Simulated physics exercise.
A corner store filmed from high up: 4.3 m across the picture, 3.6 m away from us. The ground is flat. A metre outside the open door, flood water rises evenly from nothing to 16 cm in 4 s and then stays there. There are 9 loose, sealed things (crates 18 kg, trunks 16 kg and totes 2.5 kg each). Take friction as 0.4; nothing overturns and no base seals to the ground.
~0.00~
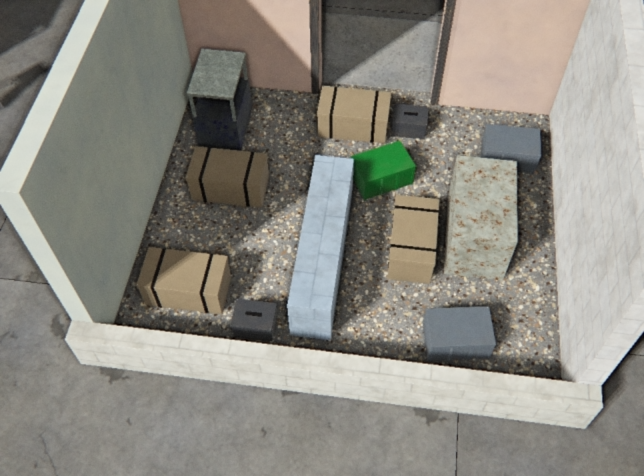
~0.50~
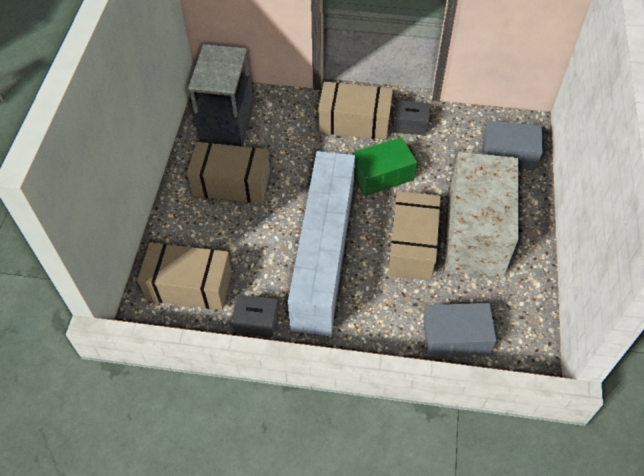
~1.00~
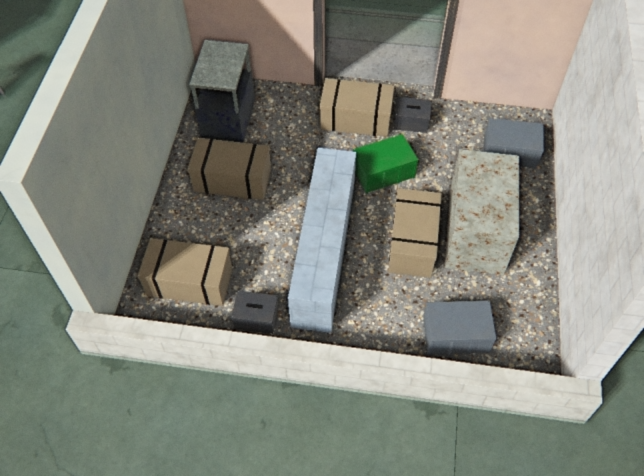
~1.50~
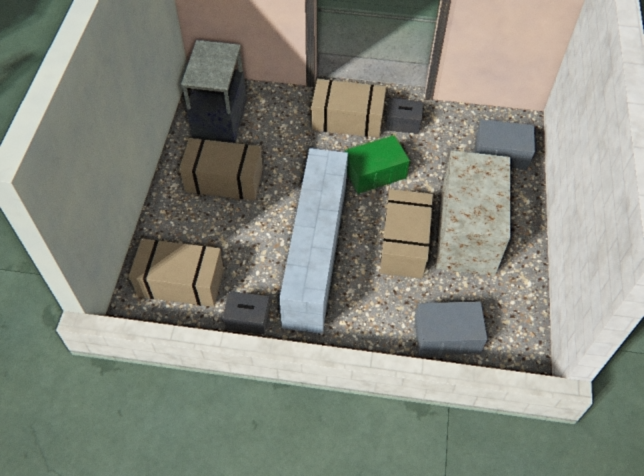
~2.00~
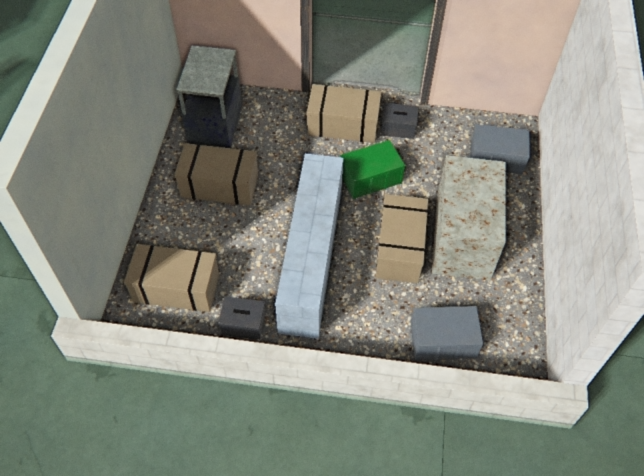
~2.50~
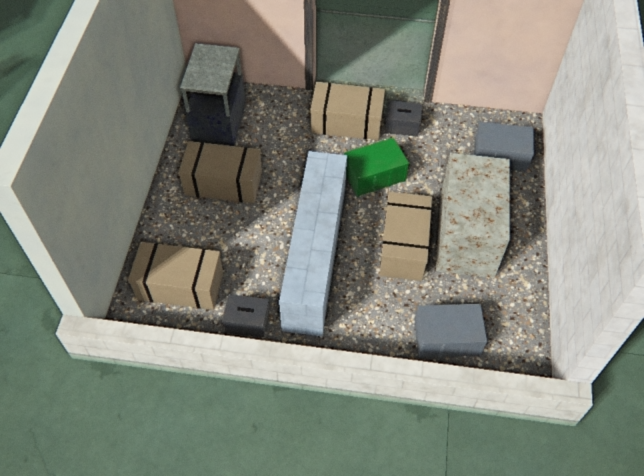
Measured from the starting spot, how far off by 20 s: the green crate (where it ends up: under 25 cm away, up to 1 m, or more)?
The green crate ends far away.
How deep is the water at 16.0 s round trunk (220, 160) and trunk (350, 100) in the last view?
Roughly 11 and 12 cm.
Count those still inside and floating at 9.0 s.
6 of them.
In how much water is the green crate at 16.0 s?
Roughly 12 cm.
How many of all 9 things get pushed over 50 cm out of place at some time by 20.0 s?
I count 9.
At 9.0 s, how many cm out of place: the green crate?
Roughly 150 cm by then.
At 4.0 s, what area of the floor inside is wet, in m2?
Some 2.5 m2.
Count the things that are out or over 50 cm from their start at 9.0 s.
By then 5.
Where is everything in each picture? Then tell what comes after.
The first frame shows the green crate at (383, 161) rests on the ground; 0.0 m2 under water; 0 of 9 have shifted.
The second frame shows the green crate at (384, 157), on the bottom; water covers 0.0 m2; 0 of 9 have shifted.
The third frame shows the green crate at (385, 154), on the bottom; water covers 0.0 m2; 0 of 9 have shifted.
The fourth frame shows the green crate at (377, 155), on the bottom; 0.0 m2 under water; 0 of 9 have shifted.
The fifth frame shows the green crate at (372, 160) rests on the ground; 0.0 m2 under water; 0 of 9 have shifted.
The sixth frame shows the green crate at (376, 158) rests on the ground; water covers 0.3 m2; 0 of 9 have shifted.
After 4.0 s the green crate is near (376, 159), 0.0 m from its start, aground; 0 afloat.
After 9.0 s the green crate is near (364, 283), 1.6 m from its start, aground; 6 afloat.
After 16.0 s the green crate is near (354, 329), 2.1 m from its start, afloat; 9 afloat.
After 20.0 s the green crate is near (353, 329), 2.1 m from its start, afloat; 9 afloat.
